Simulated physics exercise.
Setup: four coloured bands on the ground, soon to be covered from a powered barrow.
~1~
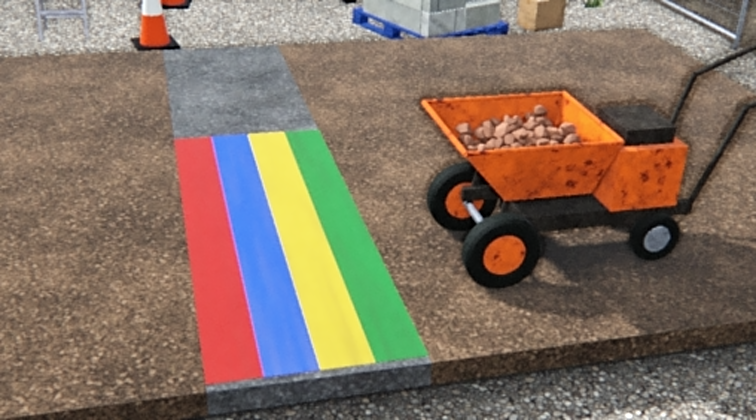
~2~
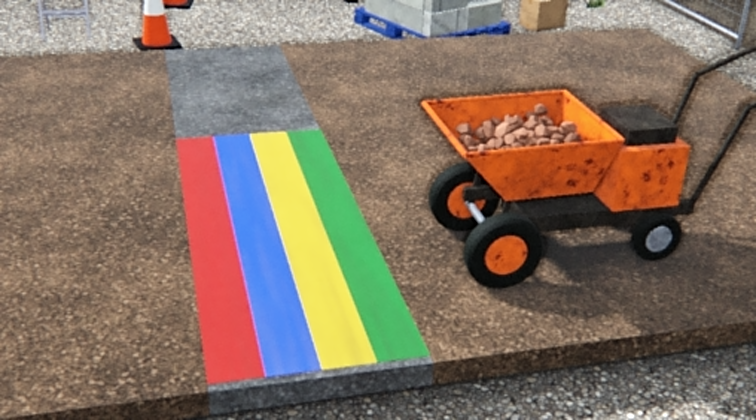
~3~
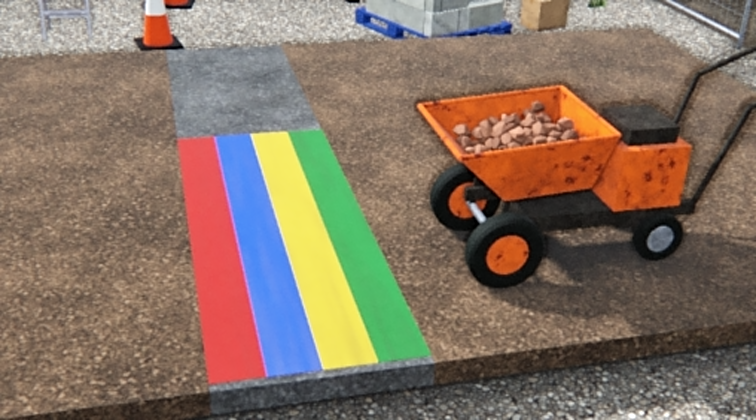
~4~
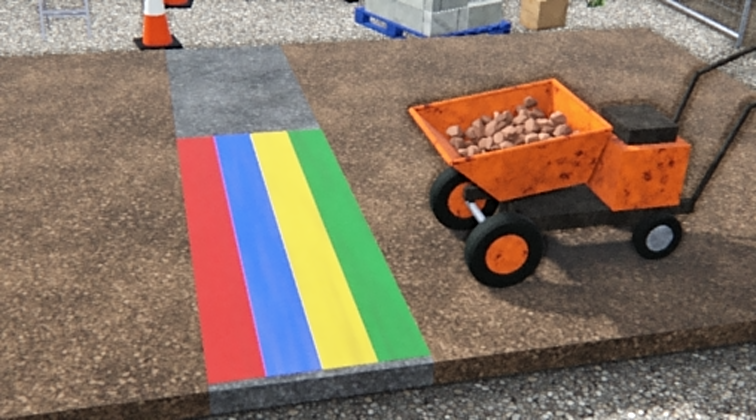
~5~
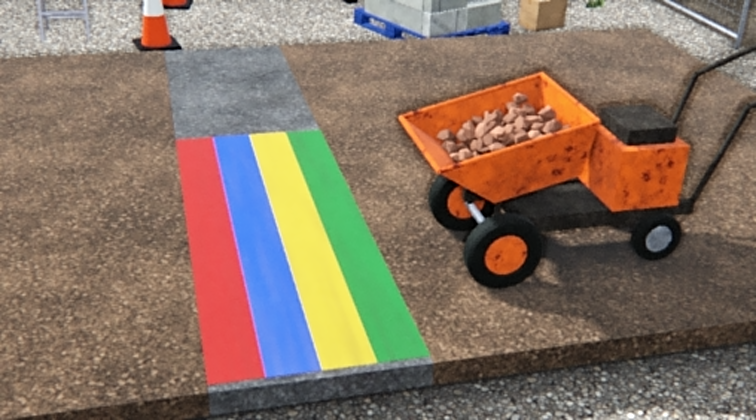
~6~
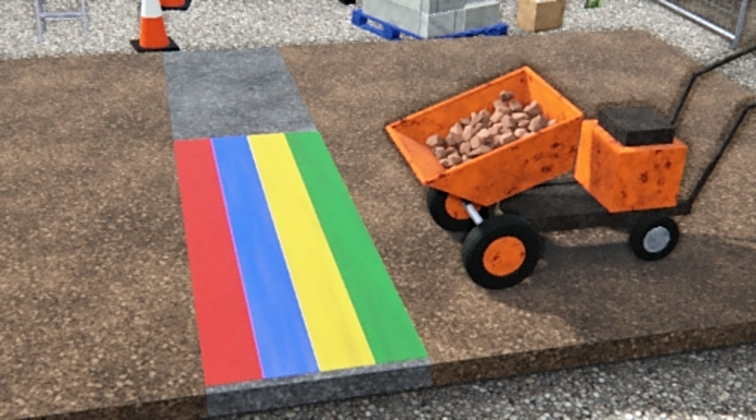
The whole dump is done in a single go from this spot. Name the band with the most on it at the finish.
The yellow one.
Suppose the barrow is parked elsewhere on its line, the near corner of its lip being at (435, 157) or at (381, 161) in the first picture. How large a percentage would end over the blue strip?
Near 20 and 30 percent respectively.
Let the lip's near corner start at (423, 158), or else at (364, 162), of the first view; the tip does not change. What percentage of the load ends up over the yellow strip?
Result: Try 1 = 30 %, try 2 = 0 %.
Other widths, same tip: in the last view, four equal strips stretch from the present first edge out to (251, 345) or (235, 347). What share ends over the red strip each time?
Shares: 0 %; then 0 %.
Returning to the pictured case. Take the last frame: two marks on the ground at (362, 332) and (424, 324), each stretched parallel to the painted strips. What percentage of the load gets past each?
The first comes to 50 per cent, the second to 70 per cent.
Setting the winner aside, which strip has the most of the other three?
In second place: The green one.
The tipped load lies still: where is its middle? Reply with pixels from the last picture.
About pixel (327, 267).
Soon, skip tipped steeply; all in the skip.
A while on, skip tipped right over; most in the skip; a small part over the green strip; a small part over the yellow strip.
Towards the end, skip tipped right over; about a third in the skip; about a quarter over the green strip; about a third over the yellow strip; a small part over the blue strip; a stray few over the red strip; a stray few off the paint.
Finally, skip tipped right over; about a third in the skip; about a quarter over the green strip; about a third over the yellow strip; a small part over the blue strip; none over the red strip; a stray few off the paint.
